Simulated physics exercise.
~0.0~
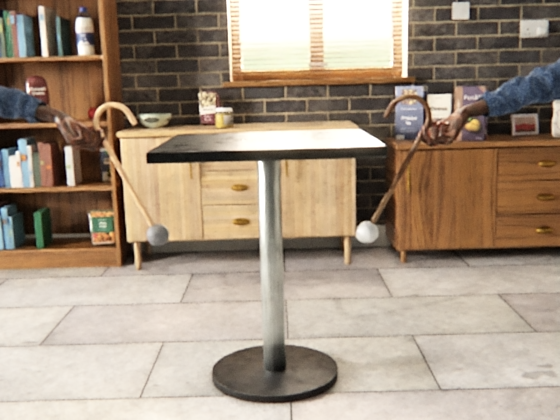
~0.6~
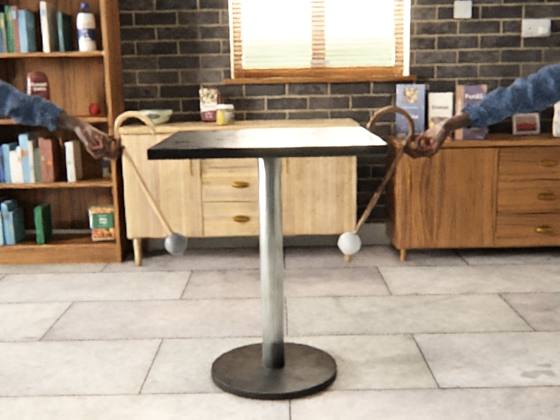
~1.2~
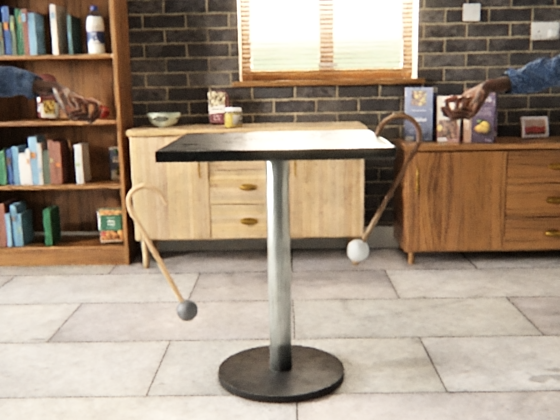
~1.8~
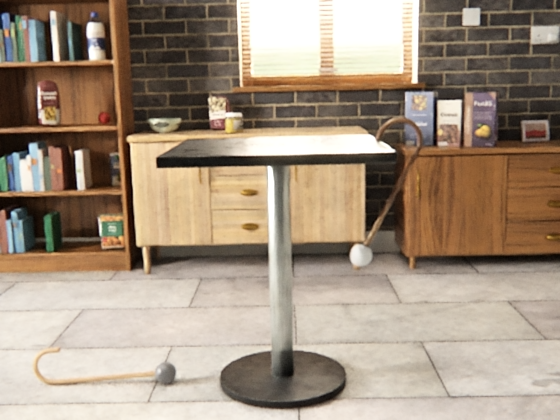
The grey ladle drops to the floor when released, while the white ladle stays hooked.
